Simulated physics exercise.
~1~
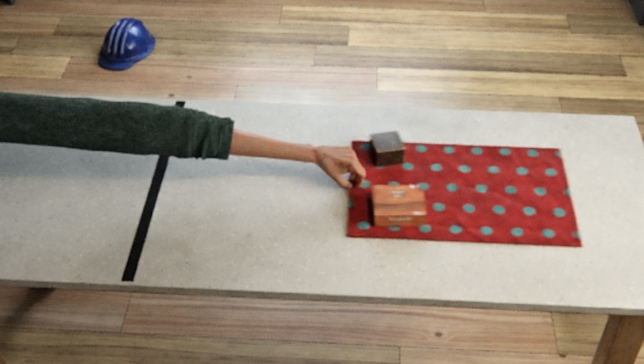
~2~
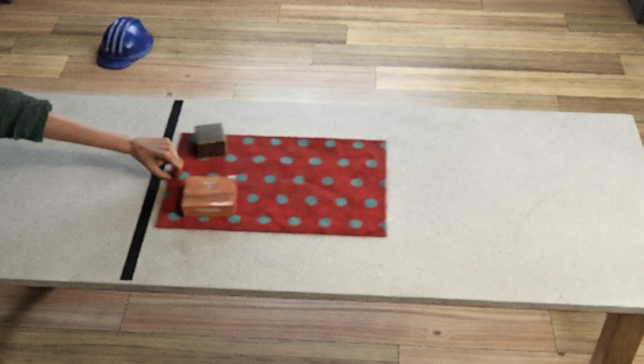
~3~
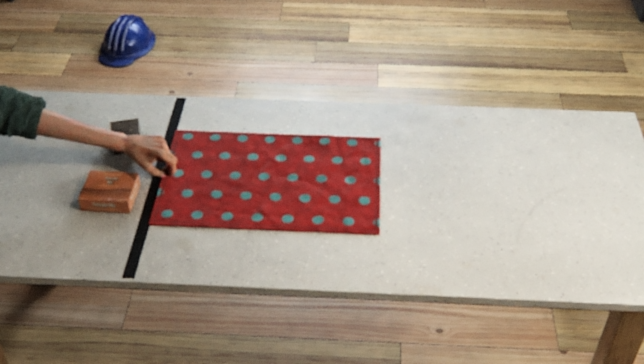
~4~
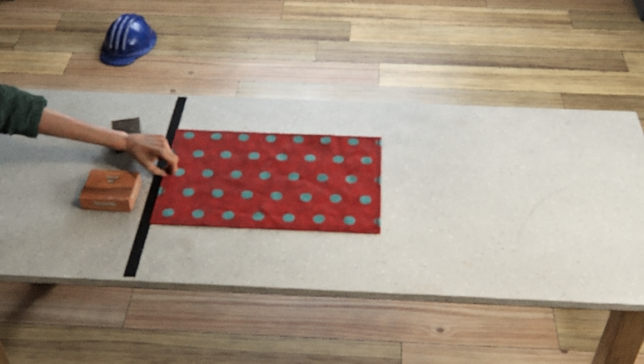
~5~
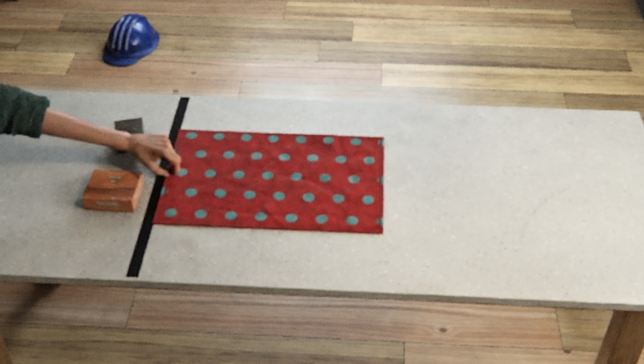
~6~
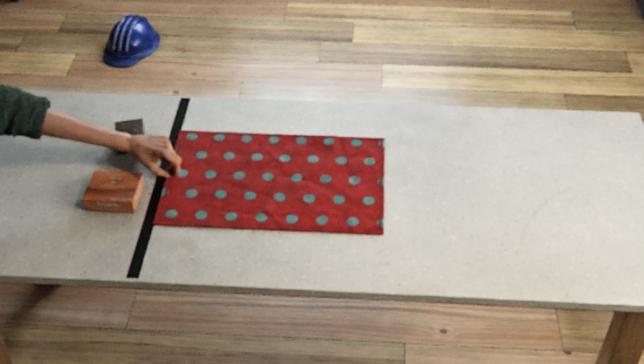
At first, a hand in a dark green sleeve grips the left edge of a red cloth with blue-green dots, which carries an orange packet and a dark block on a pale table. The hand pulls the cloth left towards a strip of black tape, and both objects ride along with it. The cloth then stops with its front edge at the tape. Both the packet and the block slide off the front, crossing the tape. They come to rest on the bare table to the left, while the hand stays at the edge of the empty cloth.
